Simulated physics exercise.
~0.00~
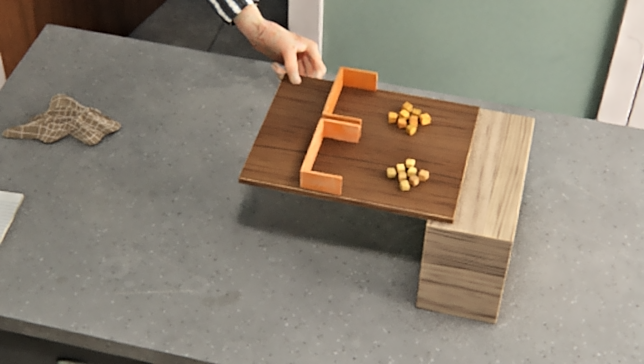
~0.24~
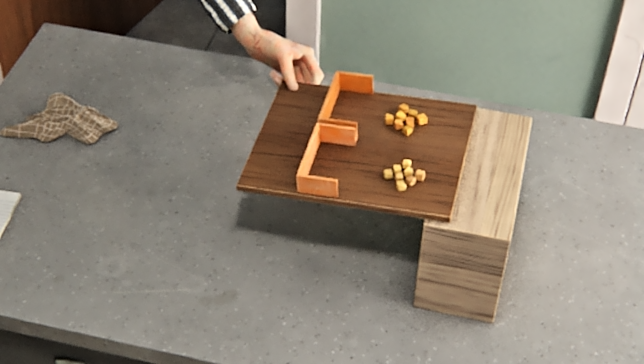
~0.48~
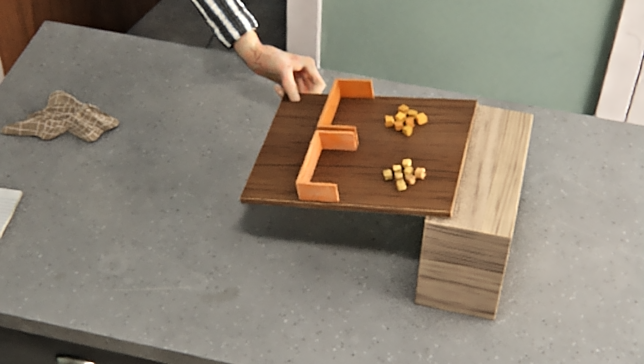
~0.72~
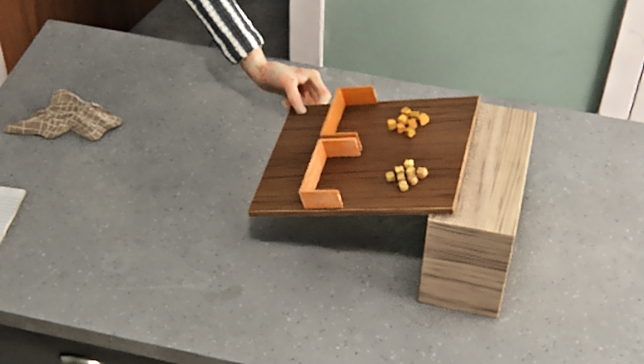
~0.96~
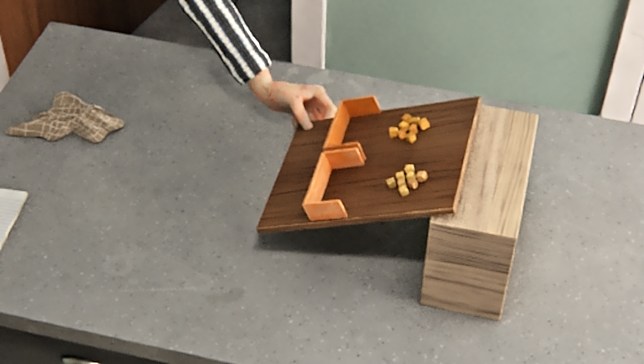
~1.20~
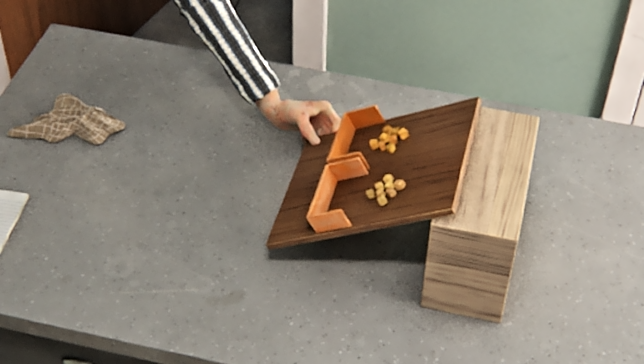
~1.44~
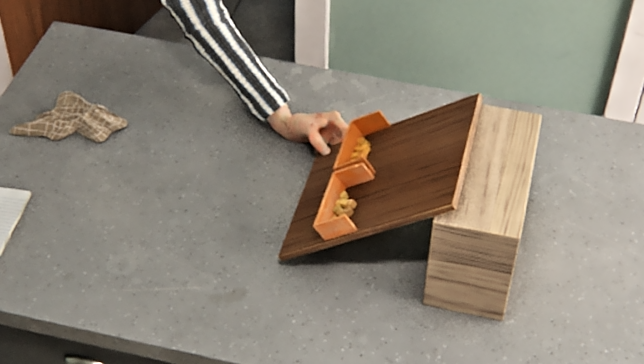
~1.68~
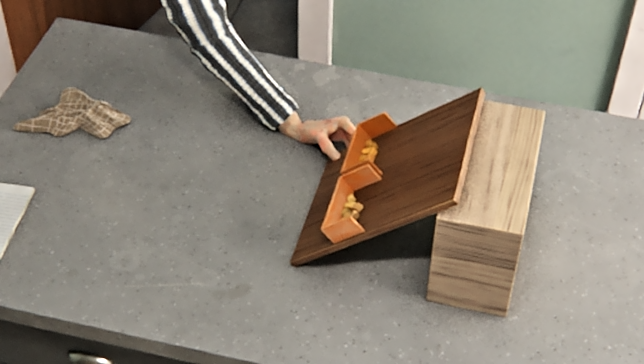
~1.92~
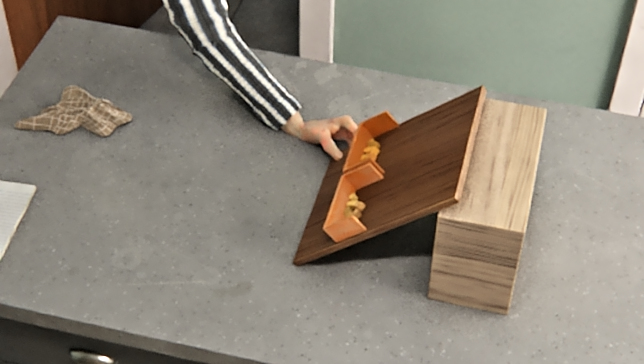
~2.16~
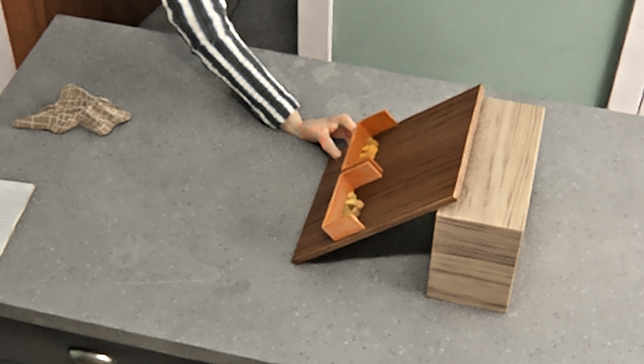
A hand in a black-and-white striped sleeve holds the left end of a dark brown board over a speckled grey counter, seen from above at a slight angle. The board's right end rests on a pale wood-grain block, and a crumpled checked cloth lies at the far left. Two clusters of small golden cubes sit right of two orange bars. The hand gradually lowers its end, steepening the board while the cubes stay put. Then both clusters slide down to the left and reach their bars. The board tilts slightly further and stops, with the hand still holding it and both clusters gathered against the bars.
